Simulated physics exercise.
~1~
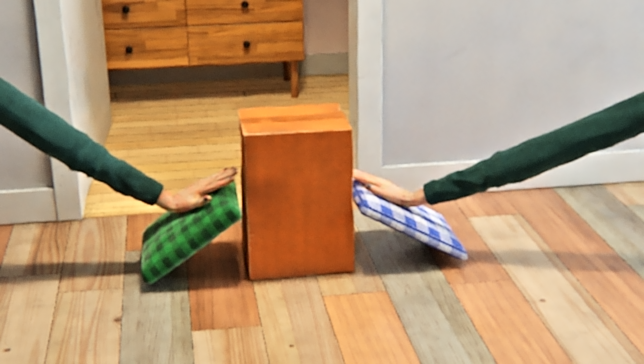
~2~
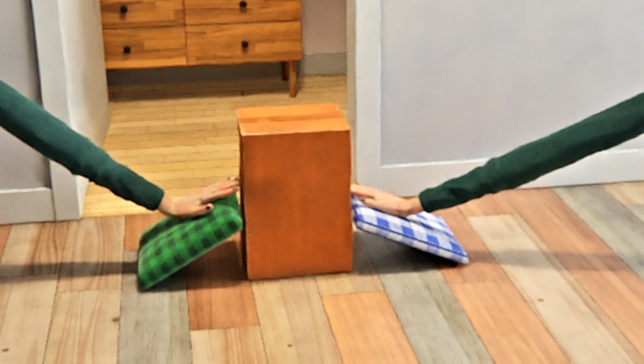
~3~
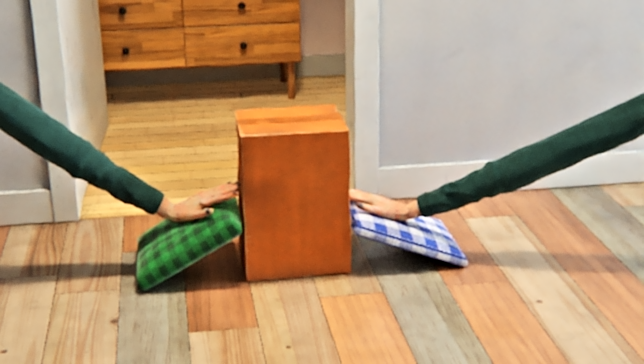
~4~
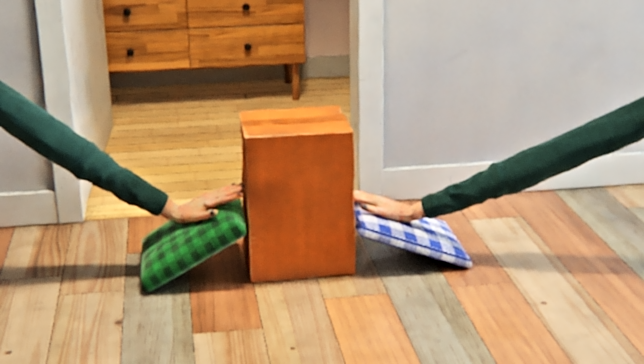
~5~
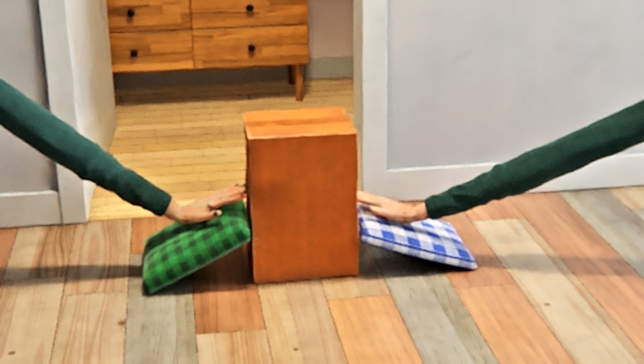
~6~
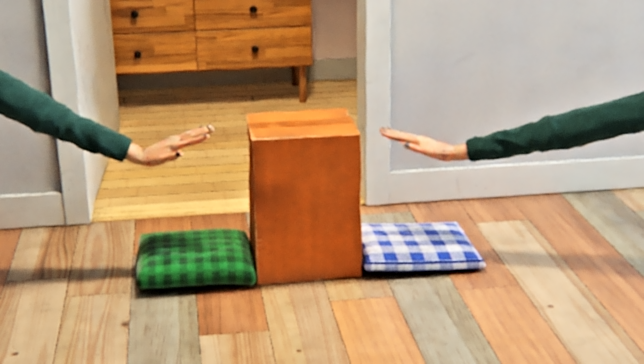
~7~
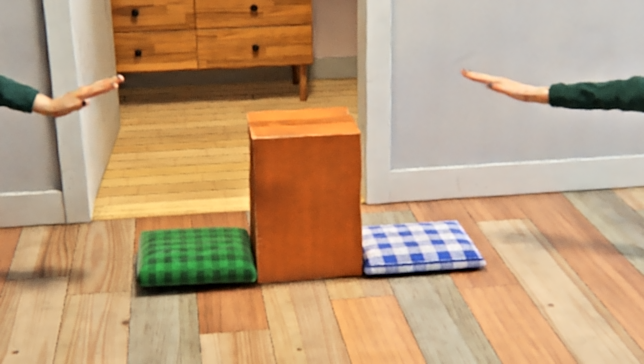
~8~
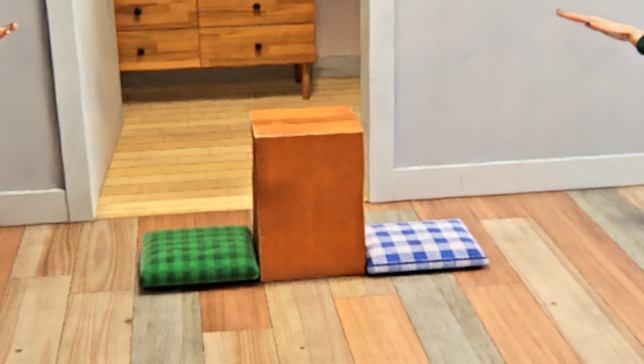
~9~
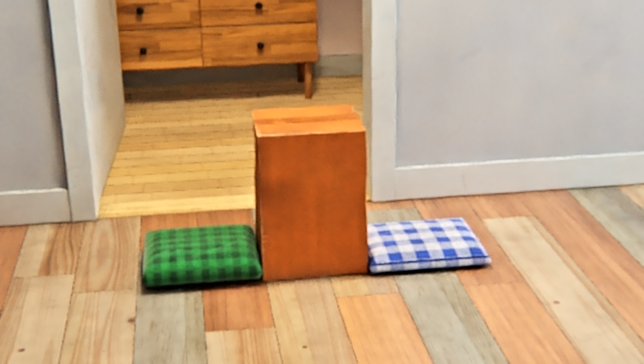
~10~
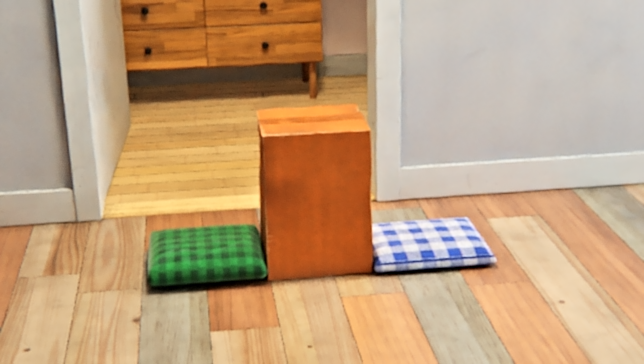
The clip shows two hands holding a green checked cushion and a blue and white checked seat pad tilted against opposite sides of an orange box. The cushions tip lower, then the hands let go and withdraw, and both end up lying flat on the wooden floor beside the box.
